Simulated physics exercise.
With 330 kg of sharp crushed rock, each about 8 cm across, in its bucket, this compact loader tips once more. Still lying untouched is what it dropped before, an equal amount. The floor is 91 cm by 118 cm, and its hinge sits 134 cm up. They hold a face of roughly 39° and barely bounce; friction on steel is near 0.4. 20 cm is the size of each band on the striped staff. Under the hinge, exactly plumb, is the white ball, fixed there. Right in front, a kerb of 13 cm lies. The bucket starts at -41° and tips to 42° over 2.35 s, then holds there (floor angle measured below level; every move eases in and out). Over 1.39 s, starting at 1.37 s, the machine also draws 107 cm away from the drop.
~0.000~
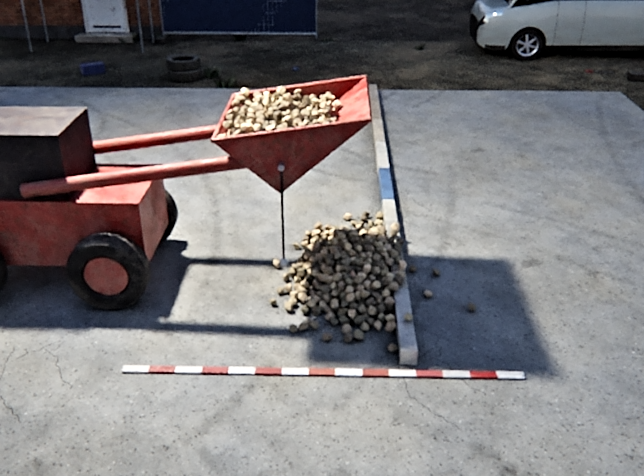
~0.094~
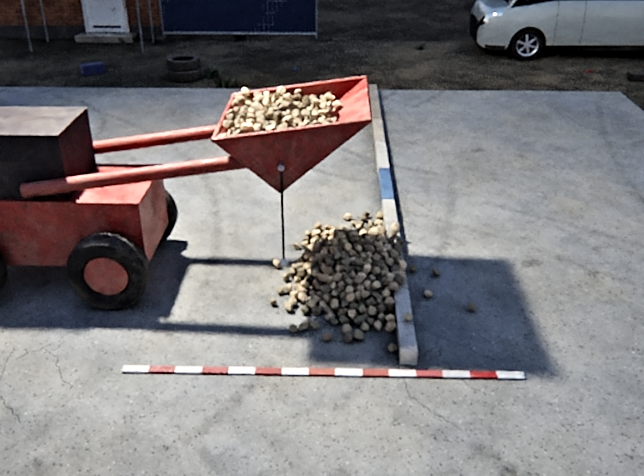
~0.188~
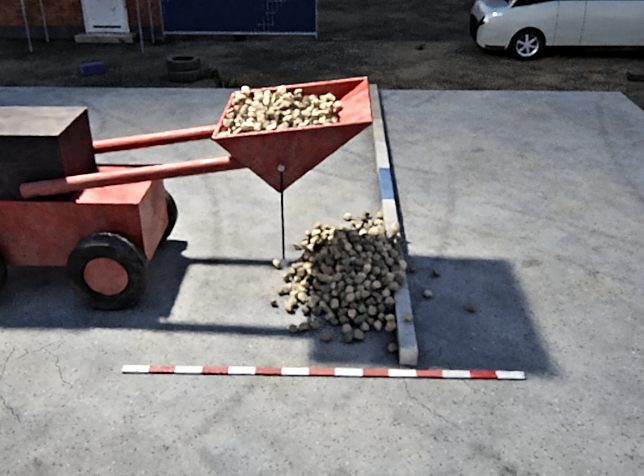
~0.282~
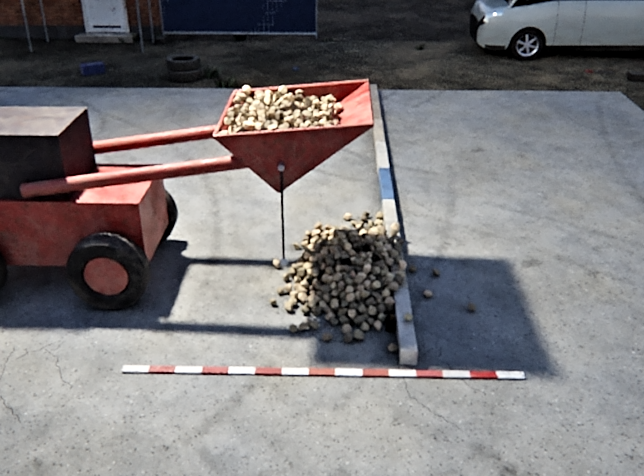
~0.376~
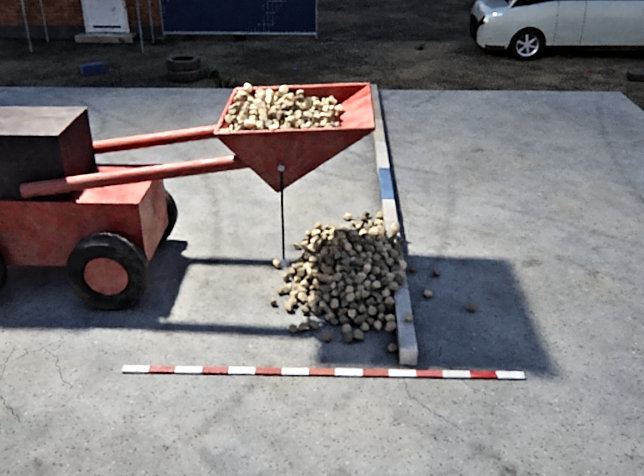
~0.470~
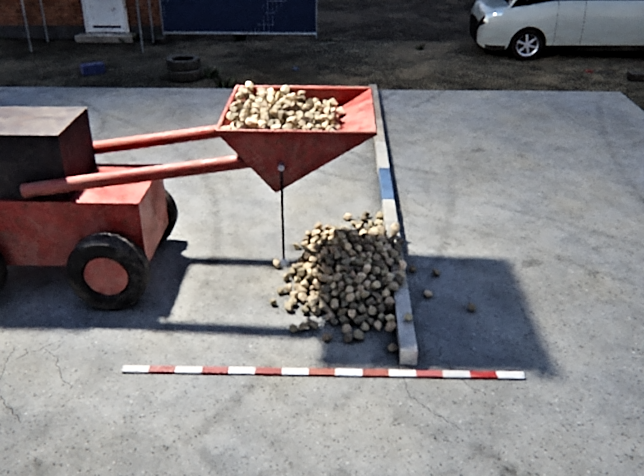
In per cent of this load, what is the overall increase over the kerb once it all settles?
0 out of 100, about.
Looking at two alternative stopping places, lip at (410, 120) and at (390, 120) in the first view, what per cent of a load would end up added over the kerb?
Case one about 5 %, case two about 5 %.
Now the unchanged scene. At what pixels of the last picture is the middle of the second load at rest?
Centre at roughly (302, 263).
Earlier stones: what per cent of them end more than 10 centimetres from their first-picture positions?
5 %.
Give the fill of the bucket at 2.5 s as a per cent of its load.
Some 5 %, roughly, is held.
After 1.8 s the floor is at 29°; in per cent of one load, 92 in the bucket, 107 on this side of the kerb, 1 over the kerb; the foremost stones are at (419, 272).
After 2.5 s the floor is at 42°; in per cent of one load, 3 in the bucket, 196 on this side of the kerb, 1 over the kerb; the foremost stones are at (423, 266).
After 3.2 s the floor is at 42°; in per cent of one load, 0 in the bucket, 199 on this side of the kerb, 1 over the kerb; the foremost stones are at (426, 264).
After 5.9 s the floor is at 42°; in per cent of one load, 0 in the bucket, 199 on this side of the kerb, 1 over the kerb; the foremost stones are at (426, 264). Net gain over the kerb, 0.
